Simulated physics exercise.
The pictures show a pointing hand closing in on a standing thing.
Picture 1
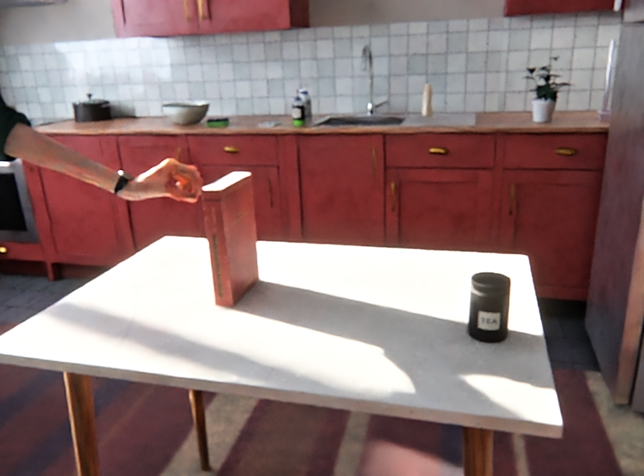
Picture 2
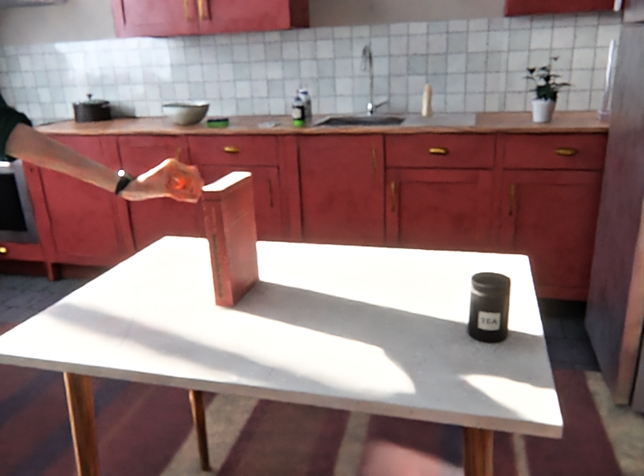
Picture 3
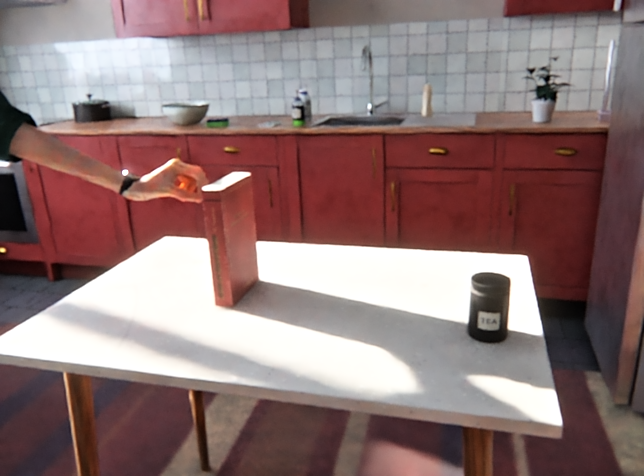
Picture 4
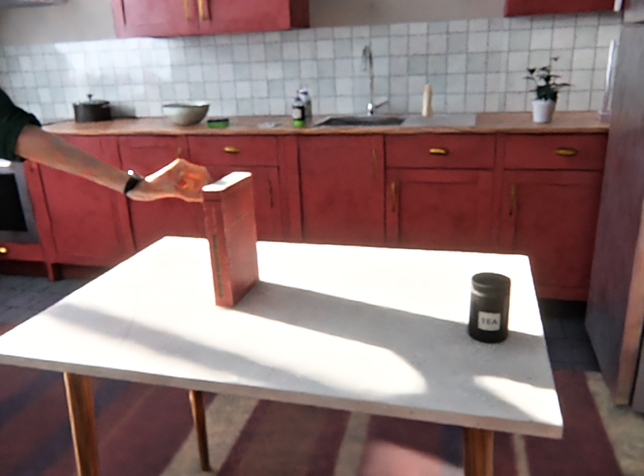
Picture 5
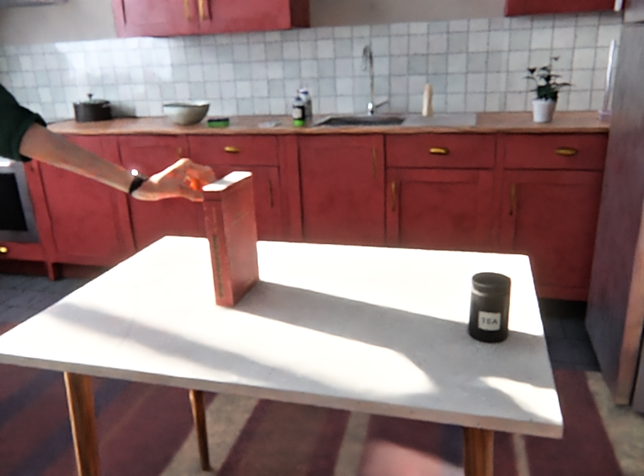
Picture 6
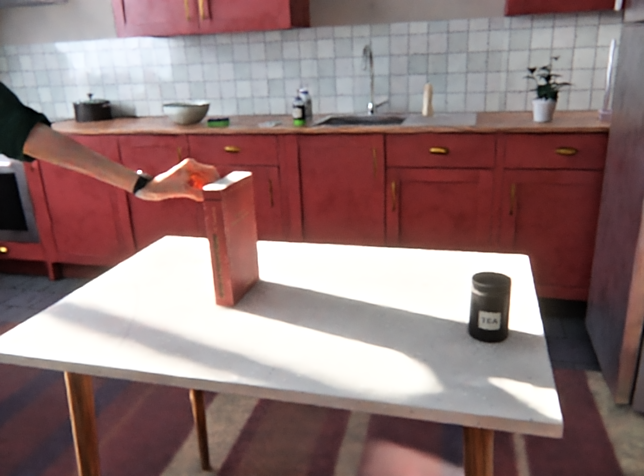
A kitchen with red cabinets and a pale tiled wall is seen from a fixed, slightly raised view across a white table. A red book stands upright left of the table's centre, a dark tea tin sits at the right, and a pot, bowl and plant line the counter behind. From the left, an arm in a dark sleeve inches its hand rightward to the book's top edge, while the book stays still.
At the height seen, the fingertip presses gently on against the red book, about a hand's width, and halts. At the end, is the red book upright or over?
The red book topples.
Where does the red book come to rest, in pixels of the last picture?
Near (307, 288).
Then, 0.80 s past the last view, red book rocked 27° from its first pose near (259, 241).
Then, 1.00 s past the last view, red book on its side near (303, 284).
Finally, down or leaning hard on the table, red book. Final places as the last picture's camera would see them, red book near (308, 288).
